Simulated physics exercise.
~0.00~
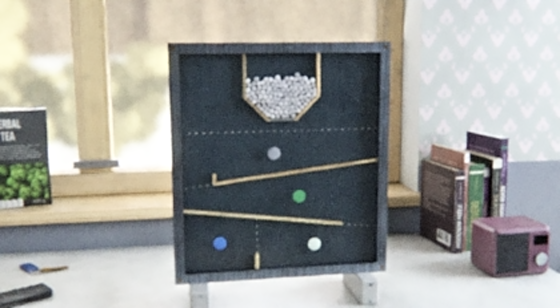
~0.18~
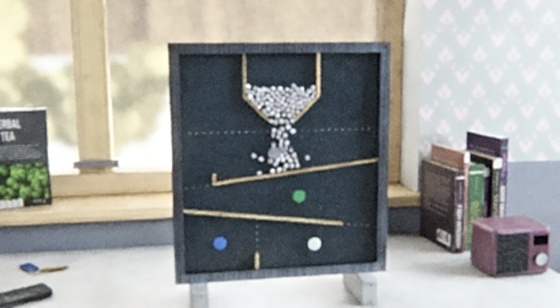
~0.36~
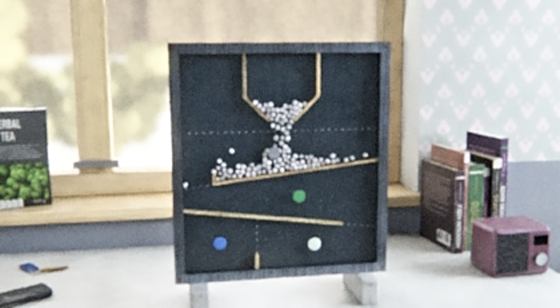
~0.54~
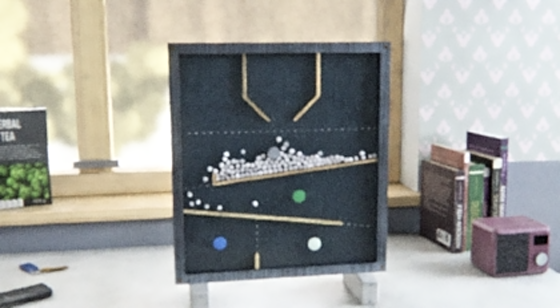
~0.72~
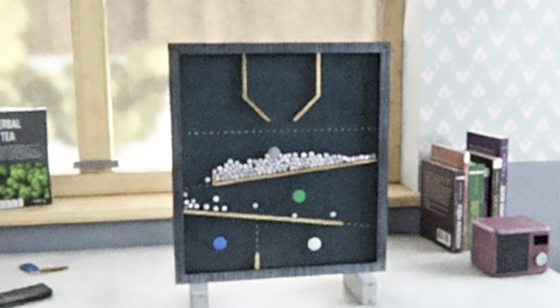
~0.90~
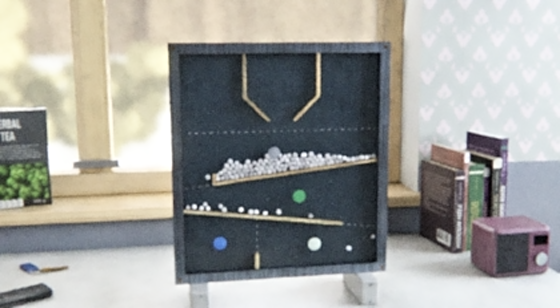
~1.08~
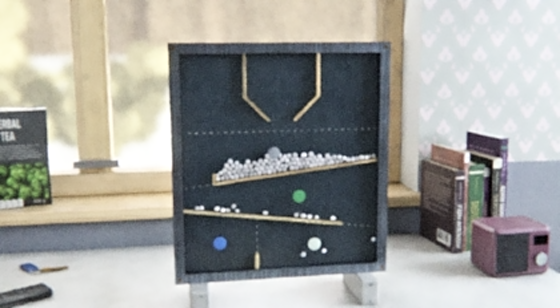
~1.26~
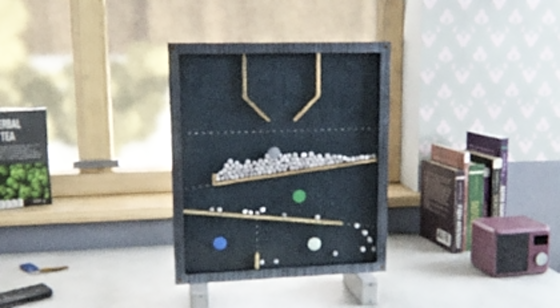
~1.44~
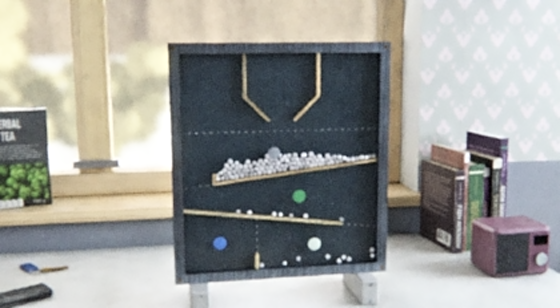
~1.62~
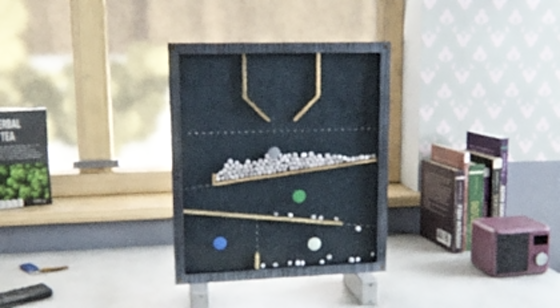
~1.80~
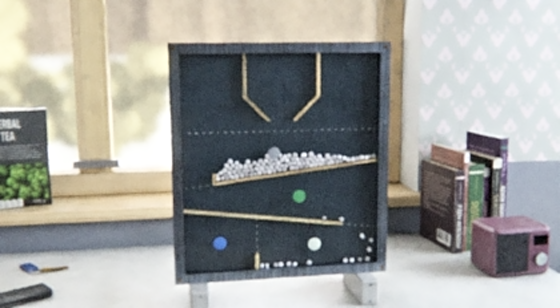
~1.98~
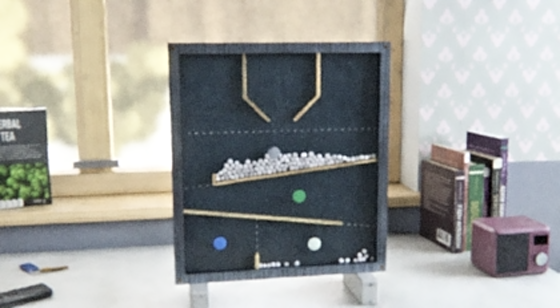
White beads pour from the hopper onto the upper ramp, and some reach the bottom right.
